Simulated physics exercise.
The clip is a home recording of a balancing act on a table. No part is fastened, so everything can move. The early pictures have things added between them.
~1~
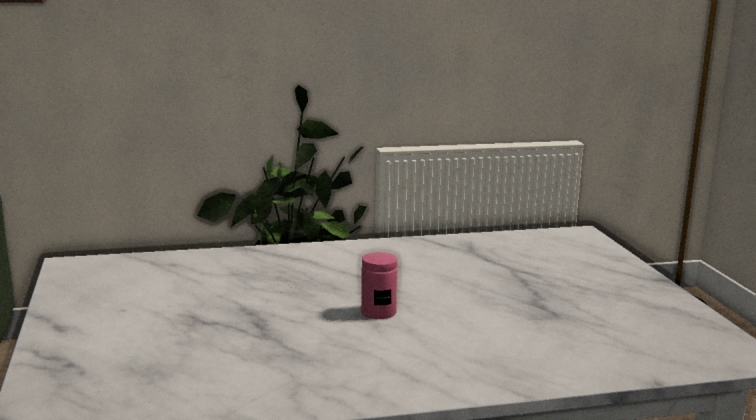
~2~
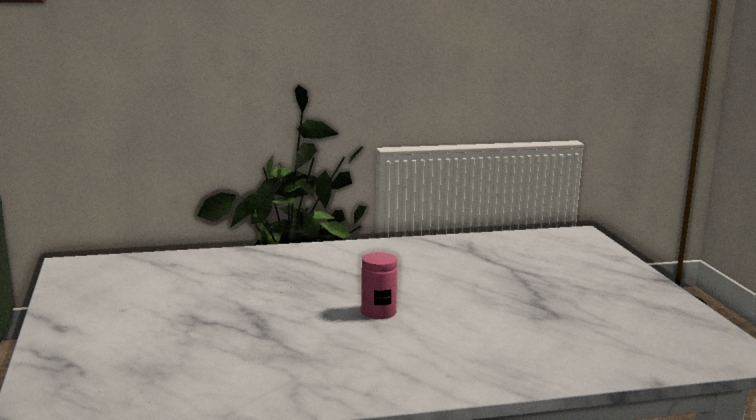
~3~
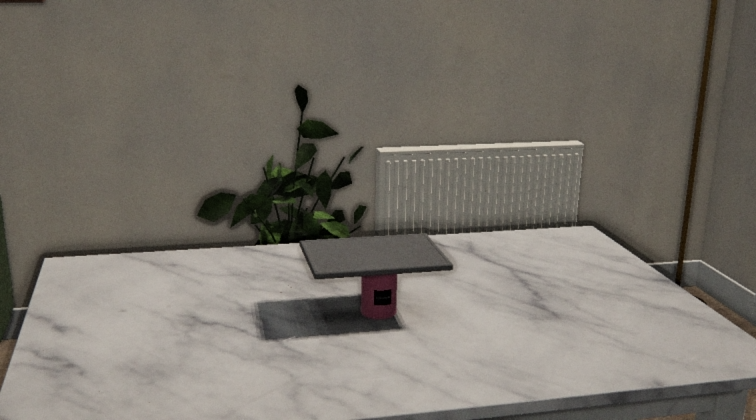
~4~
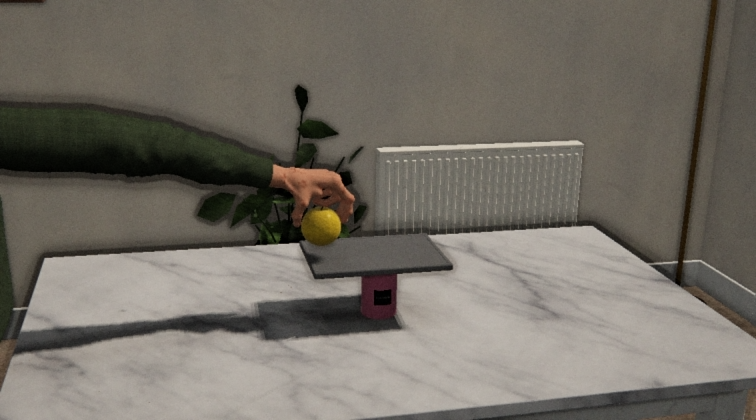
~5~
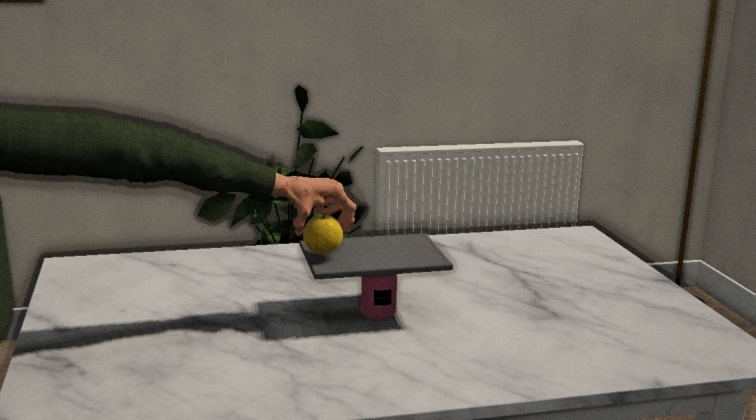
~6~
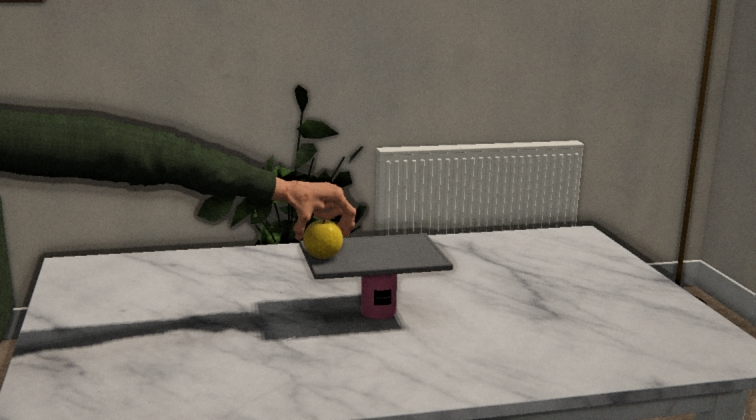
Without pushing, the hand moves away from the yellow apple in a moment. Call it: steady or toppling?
Toppling.
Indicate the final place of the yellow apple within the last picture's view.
At about (285, 307).
Then, 0.40 s later than the last frame, yellow apple now fallen; grey lid tilted by 53°.
Then, 0.60 s later than the last frame, grey lid tilted by 64°.
When it is over, fallen, yellow apple; lying over in the stack, grey lid; pink jar as before. End places, in pixels of the last picture, yellow apple near (285, 307). The stack comes apart.
